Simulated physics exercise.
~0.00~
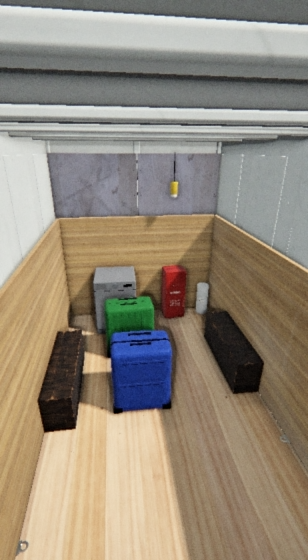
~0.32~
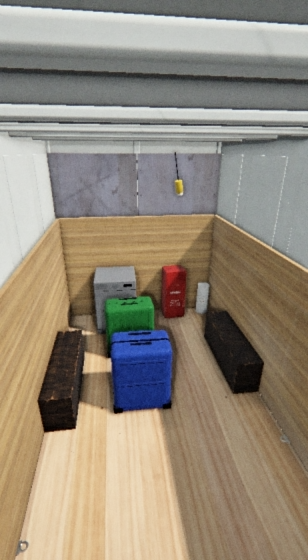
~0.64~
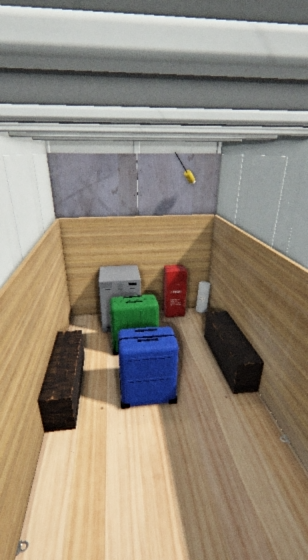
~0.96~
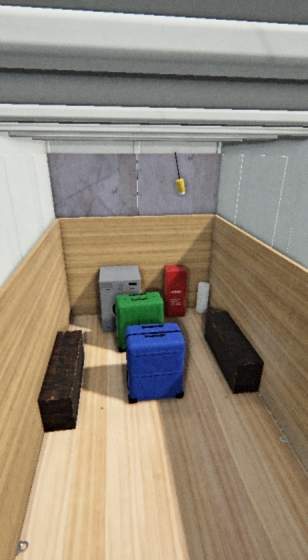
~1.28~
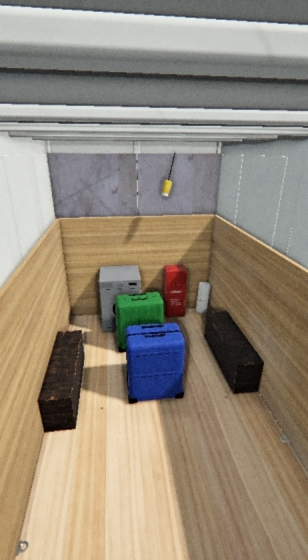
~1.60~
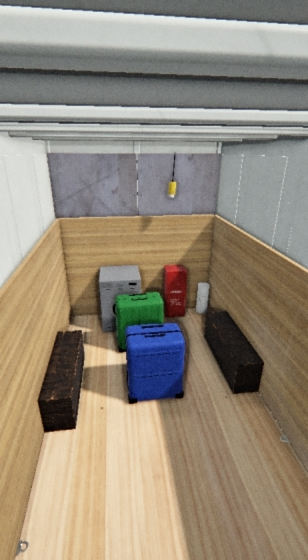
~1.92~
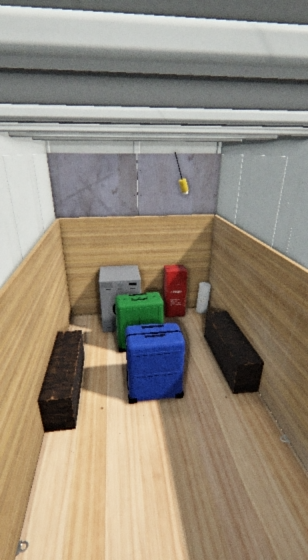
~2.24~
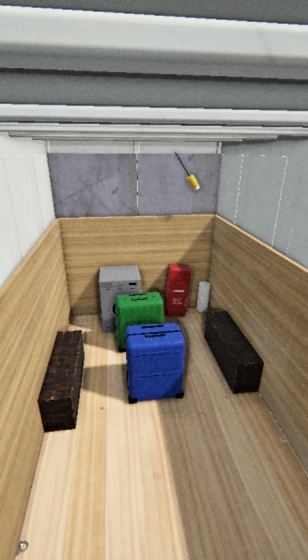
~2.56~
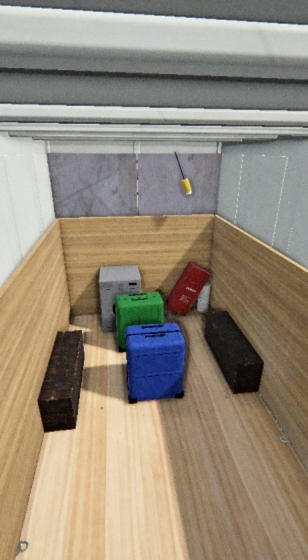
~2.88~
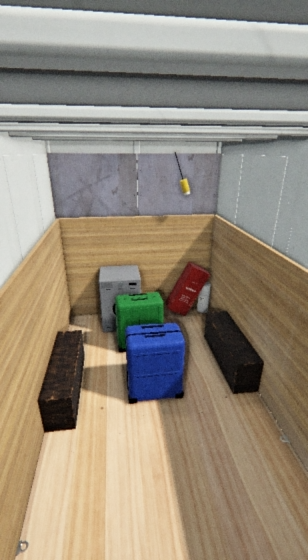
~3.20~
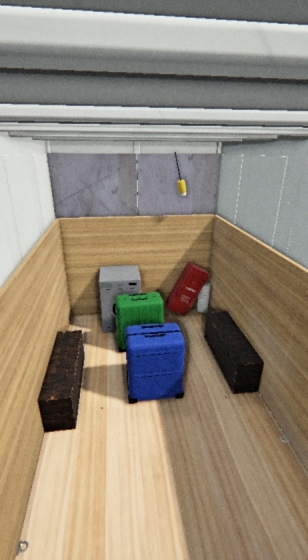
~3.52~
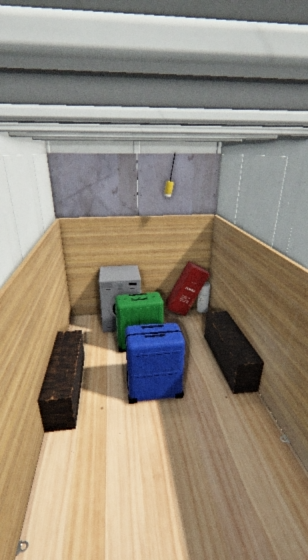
Blue and green suitcases shifting slightly right in a van's load bay before a red box tips right, ending leaning, lamp swinging.
